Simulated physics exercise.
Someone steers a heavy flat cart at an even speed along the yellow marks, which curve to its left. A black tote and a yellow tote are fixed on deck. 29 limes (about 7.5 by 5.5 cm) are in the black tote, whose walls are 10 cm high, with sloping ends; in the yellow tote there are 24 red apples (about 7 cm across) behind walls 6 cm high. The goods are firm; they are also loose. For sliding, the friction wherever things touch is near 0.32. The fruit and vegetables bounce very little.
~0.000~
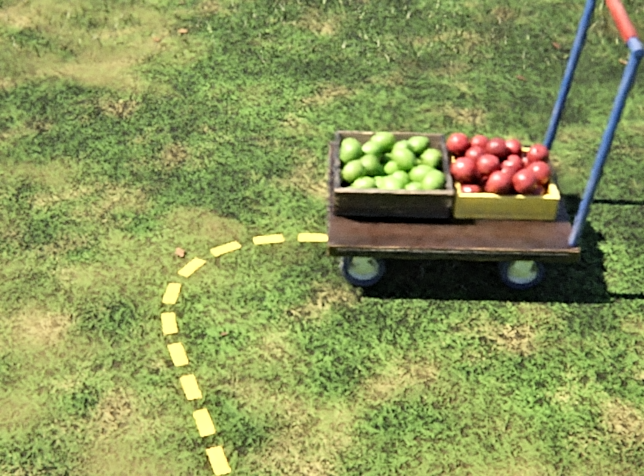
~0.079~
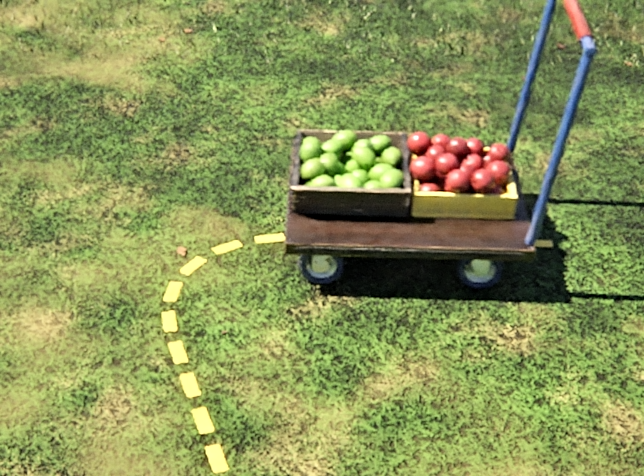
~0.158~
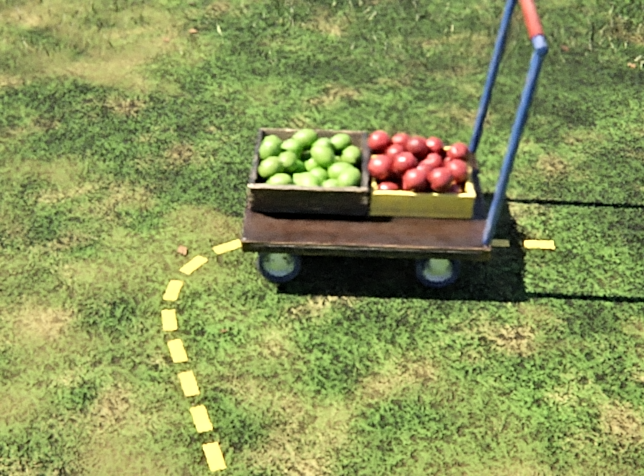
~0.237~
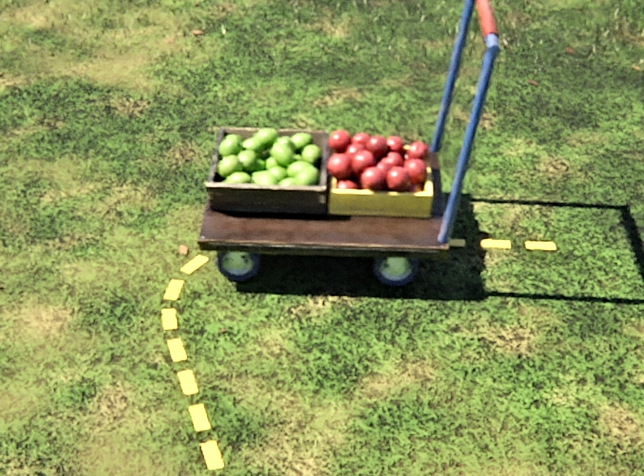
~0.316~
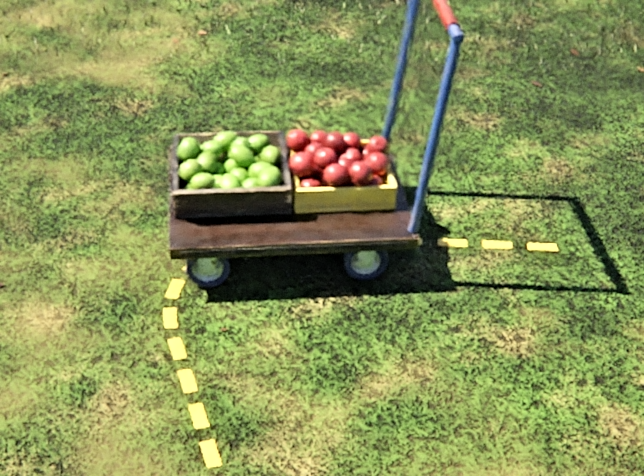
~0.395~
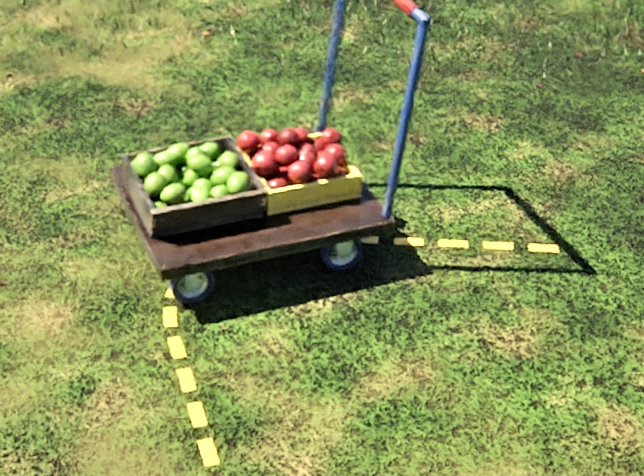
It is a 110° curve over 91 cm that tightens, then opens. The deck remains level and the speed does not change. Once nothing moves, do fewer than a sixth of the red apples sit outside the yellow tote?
No, more than a sixth are out.
After 0.50 s, 0 of 29 out of the black tote and 2 of 24 out of the yellow tote.
After 0.62 s, 0 of 29 out of the black tote and 4 of 24 out of the yellow tote.
After 0.79 s, 1 of 29 out of the black tote and 10 of 24 out of the yellow tote.
Outcome (at 1.24 s), 1 of 29 out of the black tote and 11 of 24 out of the yellow tote. Asked share, 11 of 24, 46 per cent.
